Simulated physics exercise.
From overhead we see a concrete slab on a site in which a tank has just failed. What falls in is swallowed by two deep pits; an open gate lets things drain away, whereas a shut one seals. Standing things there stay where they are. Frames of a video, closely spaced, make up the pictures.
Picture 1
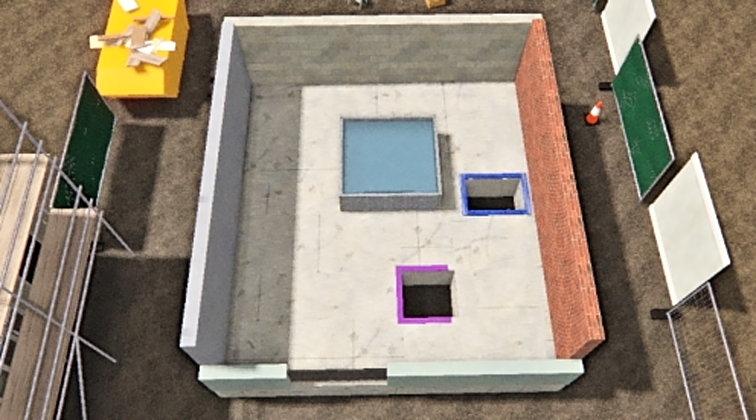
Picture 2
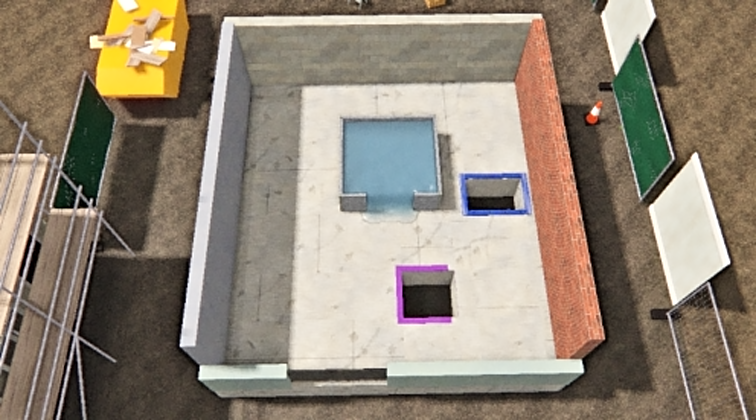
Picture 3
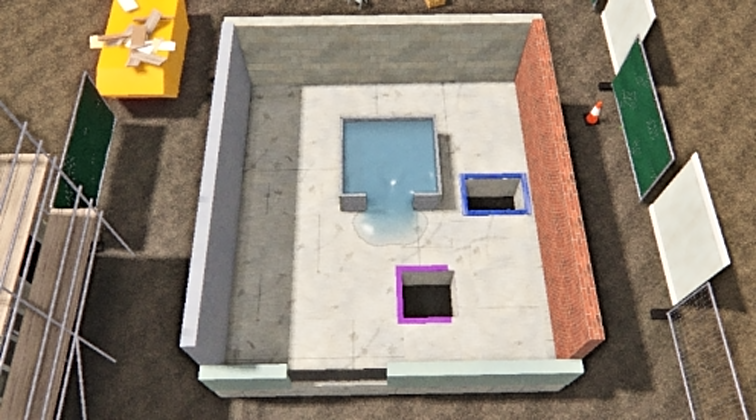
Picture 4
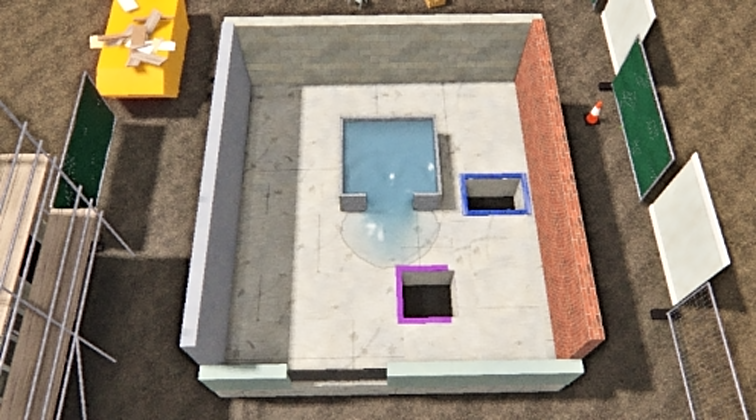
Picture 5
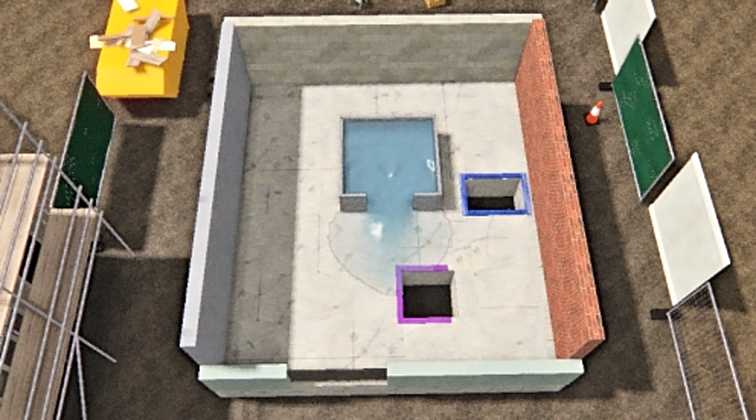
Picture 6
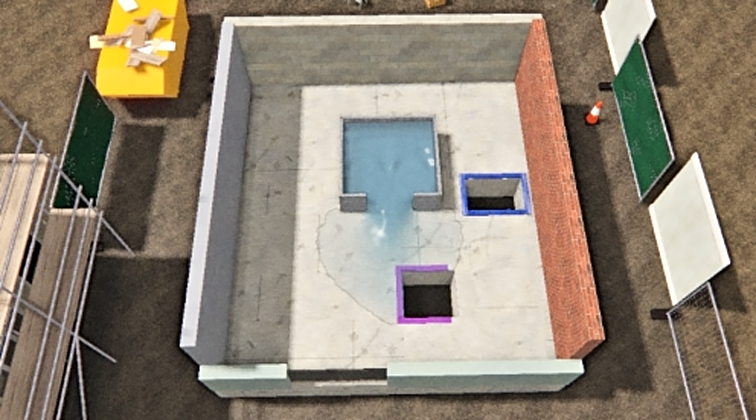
At first, blue water sits still in a square tank on a walled concrete slab with two pits, one edged in blue and one in purple. Then a gap opens in the tank's near side and water pours out, spreading across the slab in a widening rounded sheet that reaches the purple-edged pit.
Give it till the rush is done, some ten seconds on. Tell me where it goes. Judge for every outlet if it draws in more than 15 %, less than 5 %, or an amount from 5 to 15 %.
My call: The gate draws in less than 5 %; the purple pit draws in more than 15 %; the blue pit draws in less than 5 %.
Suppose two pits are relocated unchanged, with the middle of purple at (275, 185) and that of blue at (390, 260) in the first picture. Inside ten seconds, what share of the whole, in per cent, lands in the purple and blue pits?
Per cent: Purple 2, blue 60.
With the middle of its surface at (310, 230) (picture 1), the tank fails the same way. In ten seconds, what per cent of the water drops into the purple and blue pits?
After ten seconds: Purple pit around 14 percent, blue pit around 4 percent.
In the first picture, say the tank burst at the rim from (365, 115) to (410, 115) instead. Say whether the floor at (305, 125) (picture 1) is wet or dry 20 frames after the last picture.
Answer: Wet.
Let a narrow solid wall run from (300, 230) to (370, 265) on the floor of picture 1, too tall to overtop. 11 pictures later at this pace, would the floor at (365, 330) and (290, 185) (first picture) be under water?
Swamped, then swamped.
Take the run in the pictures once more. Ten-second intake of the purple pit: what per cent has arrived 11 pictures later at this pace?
About 35 per cent.
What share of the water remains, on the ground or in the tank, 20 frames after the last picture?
I make it around 82 per cent.
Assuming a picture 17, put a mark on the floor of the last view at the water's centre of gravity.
Centre of the water: Near (380, 219).
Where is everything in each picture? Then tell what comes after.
The first frame shows still water in the tank at (389, 156).
In the second frame, water pours out at (390, 205) and has run to (365, 217).
In the third frame, water pours out at (390, 205) and has run to (416, 236).
In the fourth frame, the front is at (403, 263), out from the gap at (390, 205).
In the fifth frame, water pours out at (390, 205) and has run to (398, 290).
In the sixth frame, water pours out at (390, 204) and has run to (396, 319).
A moment on, water covers 20 % of the floor; the gate 0 %, the purple pit 6 %, the blue pit 0 %.
Next, water covers 35 % of the floor; the gate 0 %, the purple pit 12 %, the blue pit 0 %.
Then, water covers 40 % of the floor; the gate 0 %, the purple pit 19 %, the blue pit 0 %.
Later, water covers 65 % of the floor; the gate 0 %, the purple pit 27 %, the blue pit 0 %.
In the end, water covers 80 % of the floor; the gate 0 %, the purple pit 35 %, the blue pit 0 %.
